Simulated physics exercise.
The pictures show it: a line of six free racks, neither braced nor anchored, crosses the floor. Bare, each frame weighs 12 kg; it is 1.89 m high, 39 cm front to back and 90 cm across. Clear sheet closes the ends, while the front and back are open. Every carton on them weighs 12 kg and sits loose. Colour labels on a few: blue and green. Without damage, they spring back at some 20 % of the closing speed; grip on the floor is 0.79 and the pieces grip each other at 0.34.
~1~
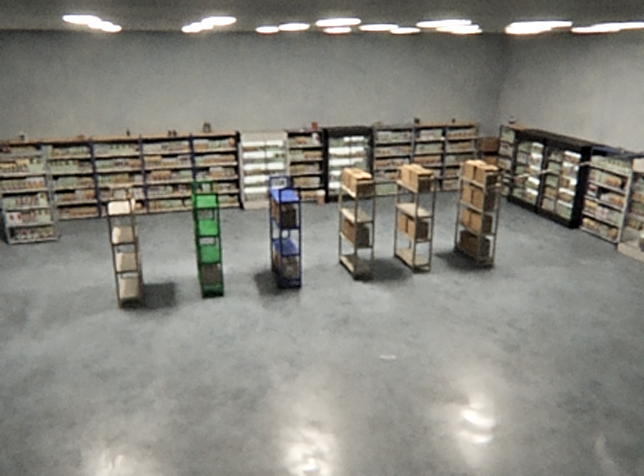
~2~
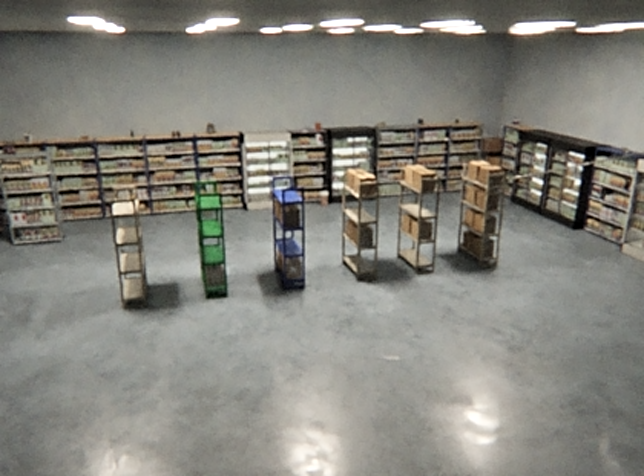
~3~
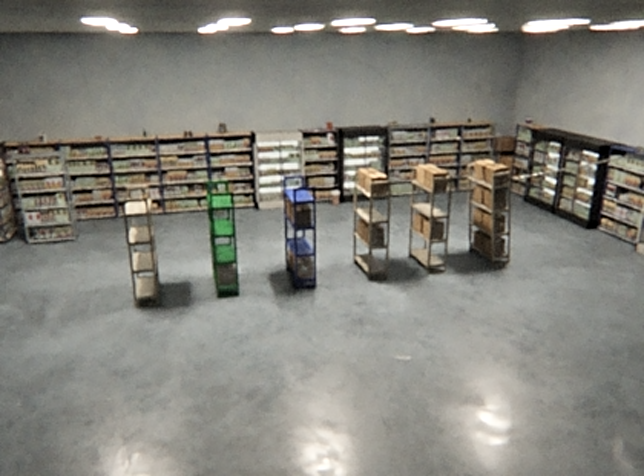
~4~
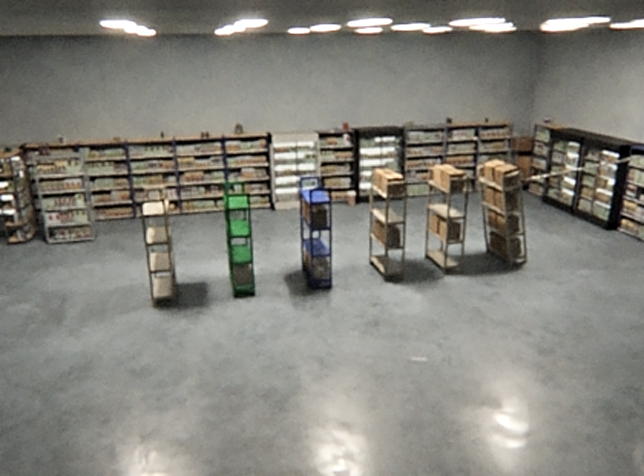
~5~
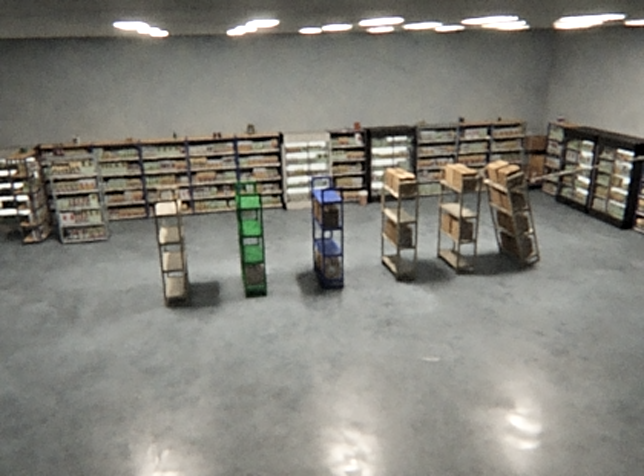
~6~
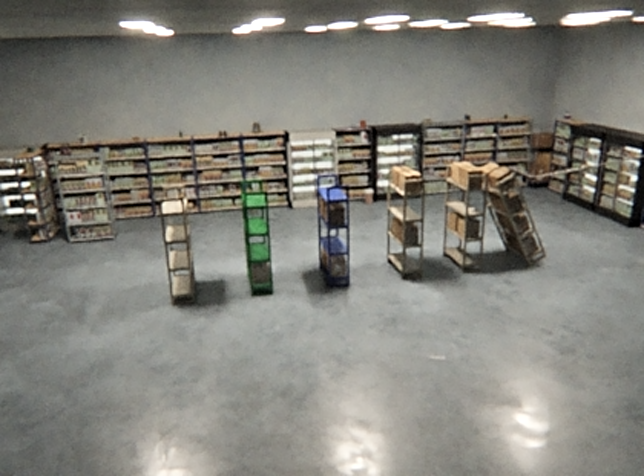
Six narrow, free-standing shelving units cross the open grey floor of a large storeroom, seen from a raised position, with stocked shelves along the back and right walls. A pale unit stands at left, then a green one, a blue one and three holding brown boxes. As the camera pans slightly left, a thin pole from the right pushes the rightmost unit, which tilts steeply left toward its upright neighbour.
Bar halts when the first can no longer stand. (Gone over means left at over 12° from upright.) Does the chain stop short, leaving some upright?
The push brings down each unit.
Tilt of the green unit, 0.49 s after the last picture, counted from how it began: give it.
Tilt from start: Approx. 0 degrees.
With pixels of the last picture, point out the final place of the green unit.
Its centre ends up near pixel (207, 255) in the last picture.
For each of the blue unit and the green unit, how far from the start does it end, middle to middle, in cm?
Blue 120, green 90.
Then, 0.49 s later than the last frame, 6 cartons spilt or dropped; none of the 5 other units over, 1 disturbed.
Then, 1.33 s later than the last frame, 12 cartons spilt or dropped; 2 of the 5 other units over.
Then, 2.17 s later than the last frame, 18 cartons spilt or dropped; 4 of the 5 other units over; blue unit tilted 55°; green unit tilted 31°.
When it is over, 20 cartons spilt or dropped; 5 of the 5 other units over; blue unit tilted 67°; green unit tilted 56°. Not one is left standing. In pixels of the last frame, middles, blue unit near (273, 256), green unit near (207, 255).
